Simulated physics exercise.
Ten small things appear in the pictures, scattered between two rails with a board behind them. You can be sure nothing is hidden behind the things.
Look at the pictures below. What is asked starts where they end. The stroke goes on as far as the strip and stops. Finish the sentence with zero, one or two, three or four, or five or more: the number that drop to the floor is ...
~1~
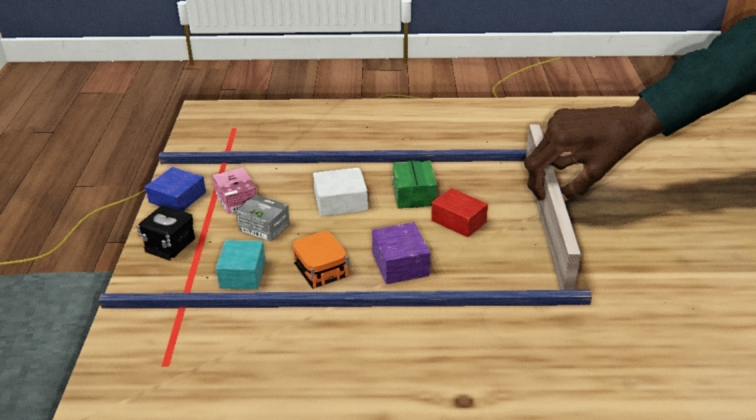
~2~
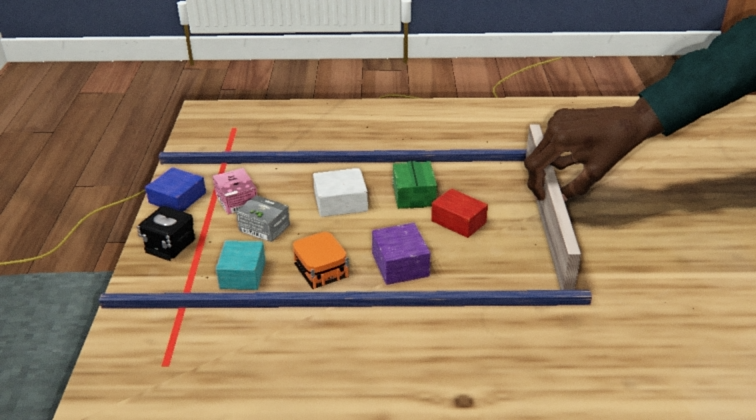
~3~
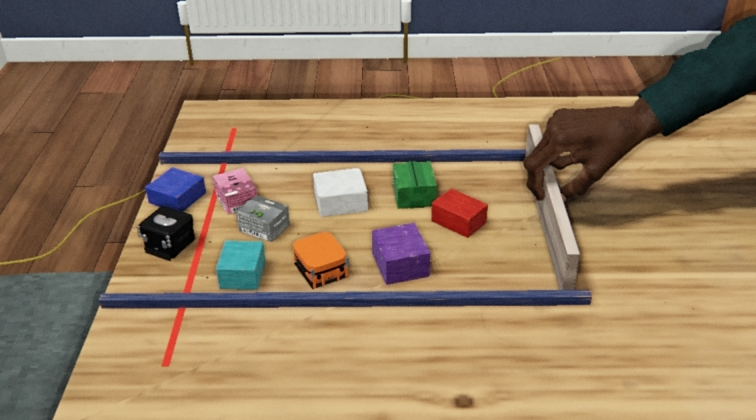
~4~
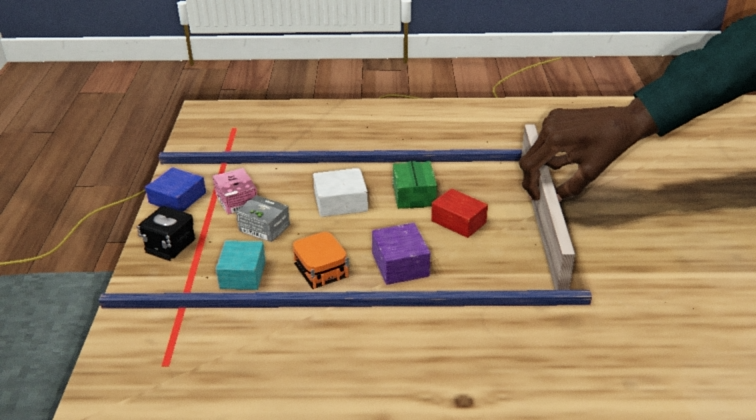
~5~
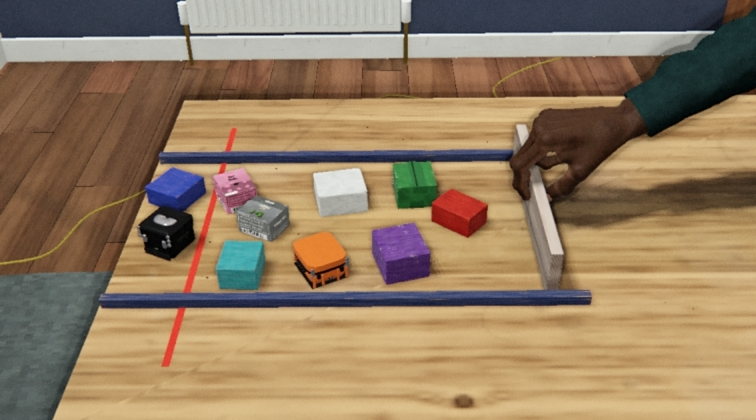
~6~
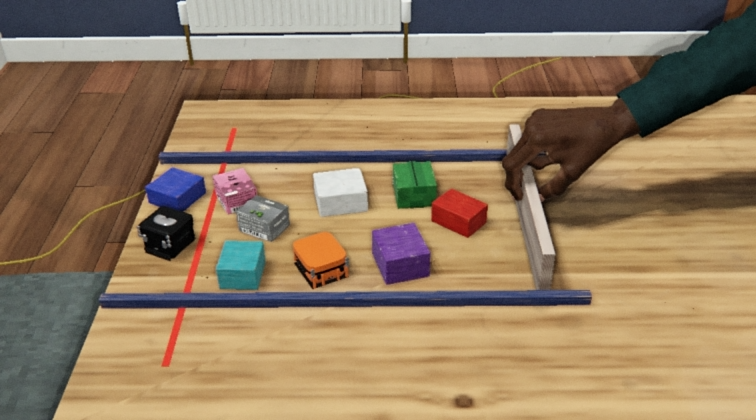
The number that drop to the floor is three or four.
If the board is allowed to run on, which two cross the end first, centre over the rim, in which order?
Order, earliest first: Blue block, pink box.
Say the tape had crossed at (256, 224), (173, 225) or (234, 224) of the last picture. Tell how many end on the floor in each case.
In that order 1, 7 and 2.
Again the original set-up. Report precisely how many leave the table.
The answer: 4 exactly.
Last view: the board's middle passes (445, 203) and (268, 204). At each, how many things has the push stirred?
I make it 2 at the first spot and 10 at the other.
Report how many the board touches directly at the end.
Total: 3.
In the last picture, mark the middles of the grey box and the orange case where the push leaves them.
The grey box ends up near (148, 224), and the orange case near (128, 257).
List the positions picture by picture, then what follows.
The first frame shows blue block (176, 189); black case (168, 233); pink box (236, 190); board (550, 202); tape (206, 224).
The second frame shows black case (168, 233); turquoise block (241, 265).
The third frame shows pink box (236, 191); grey box (263, 218).
The fourth frame shows blue block (176, 190); red block (460, 213).
The fifth frame shows black case (168, 233); green box (414, 185).
The sixth frame shows blue block (176, 190); black case (168, 233); pink box (236, 191); board (527, 202); tape (206, 224).
A little later, none off yet; blue block at rest near (176, 190); black case at rest near (168, 233); pink box at rest near (236, 191).
When it is over, the number that fall off is three or four; down, turquoise block, pink box, black case and blue block.
